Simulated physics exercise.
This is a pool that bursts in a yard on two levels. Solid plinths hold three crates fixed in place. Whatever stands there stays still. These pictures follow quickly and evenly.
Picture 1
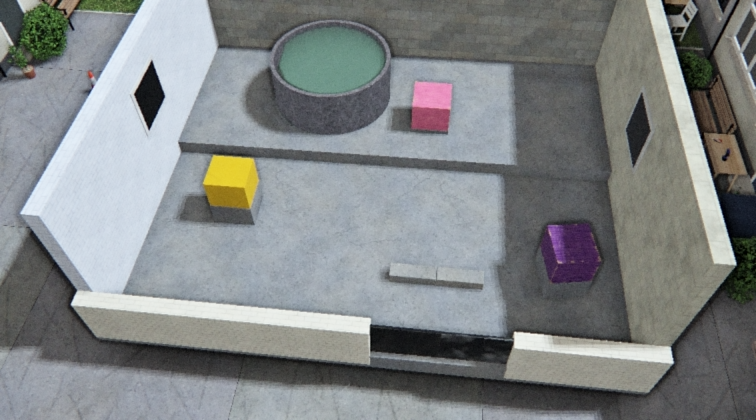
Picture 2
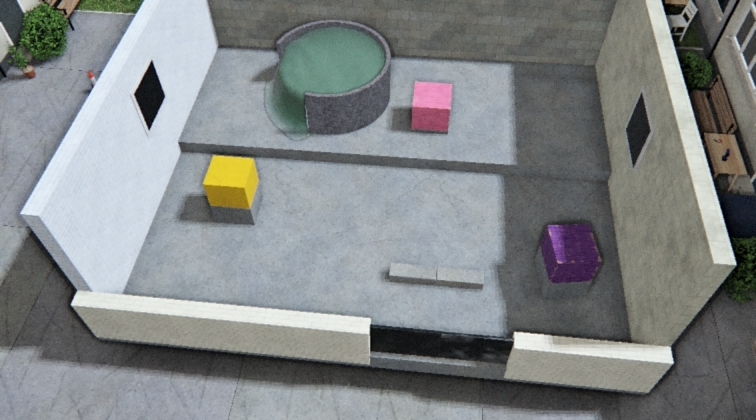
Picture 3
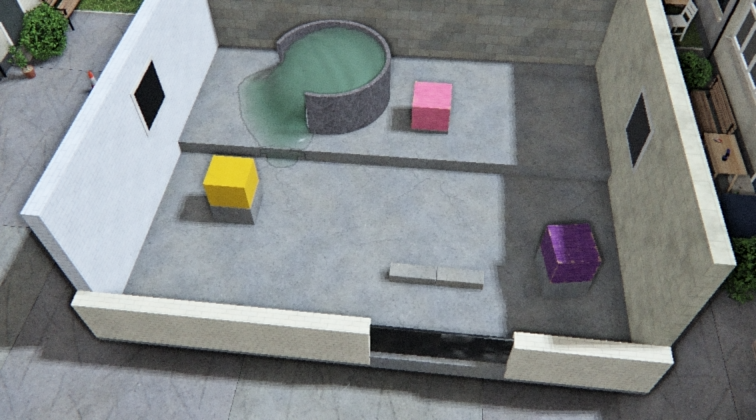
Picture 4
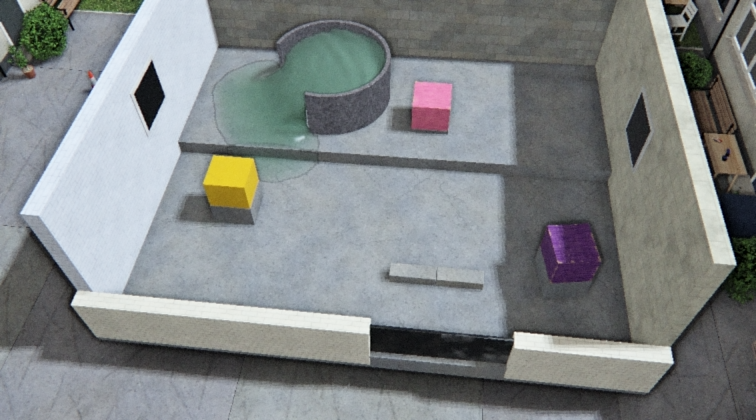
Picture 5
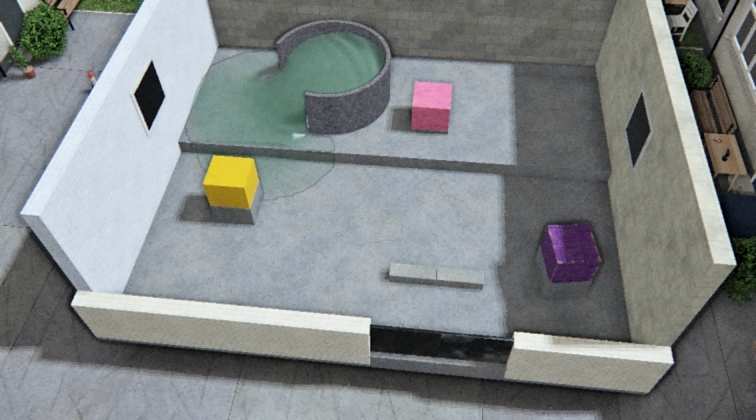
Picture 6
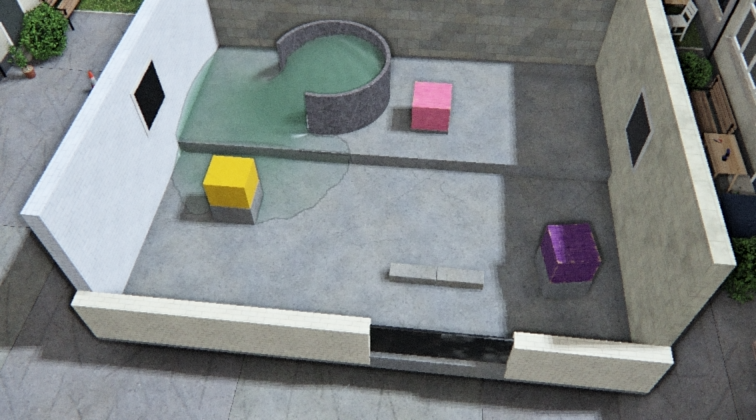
A round, dark grey pool of green water stands at the back of a walled, two-level grey yard, seen from high above by a still camera. A pink block sits right of it on the upper level, with a yellow block at left, low pale slabs and a purple block at right below. The pool's left side opens and water pours out, spreading left and forward over the step and around the yellow block.
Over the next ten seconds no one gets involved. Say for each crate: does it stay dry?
Pink crate: Yes, it stays dry; yellow crate: Yes, it stays dry; purple crate: Yes, it stays dry.
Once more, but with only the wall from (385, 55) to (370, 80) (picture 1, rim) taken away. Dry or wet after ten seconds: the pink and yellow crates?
Note - pink is overtopped; yellow is left dry.
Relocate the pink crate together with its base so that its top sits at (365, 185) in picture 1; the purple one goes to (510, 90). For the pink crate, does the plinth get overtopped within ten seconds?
Then: The pink crate takes water.
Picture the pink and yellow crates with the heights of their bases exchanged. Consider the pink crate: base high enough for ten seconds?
The pink crate stays out of it.
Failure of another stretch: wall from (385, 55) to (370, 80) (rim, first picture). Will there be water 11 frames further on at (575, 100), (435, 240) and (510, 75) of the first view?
Soaked, soaked, soaked.
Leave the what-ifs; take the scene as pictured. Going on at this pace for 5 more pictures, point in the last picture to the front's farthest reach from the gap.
I'd put it around (113, 317).
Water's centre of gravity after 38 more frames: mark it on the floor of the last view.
My guess is about (317, 197).
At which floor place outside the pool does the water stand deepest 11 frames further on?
I would choose the pixel (113, 317).
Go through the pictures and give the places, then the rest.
The round pool at (331, 60) is whole and still, in the first frame.
Water pours out at (281, 97) and has run to a hidden place, in the second frame.
The front is at (263, 74), out from the gap at (281, 100), in the third frame.
Water pours out at (282, 101) and has run to (230, 76), in the fourth frame.
The front is at (209, 71), out from the gap at (282, 102), in the fifth frame.
The front is at (194, 206), out from the gap at (282, 102), in the sixth frame.
A moment on, water covers 25 % of the floor; the pink crate not reached, the yellow crate water round its plinth, the purple crate not reached.
Next, water covers 30 % of the floor; the pink crate not reached, the yellow crate water round its plinth, the purple crate not reached.
Then, water covers 45 % of the floor; the pink crate not reached, the yellow crate water round its plinth, the purple crate not reached.
Later, water covers 85 % of the floor; the pink crate water round its plinth, the yellow crate water round its plinth, the purple crate water round its plinth.
In the end, water covers 85 % of the floor; the pink crate stayed above the water, the yellow crate stayed above the water, the purple crate stayed above the water.
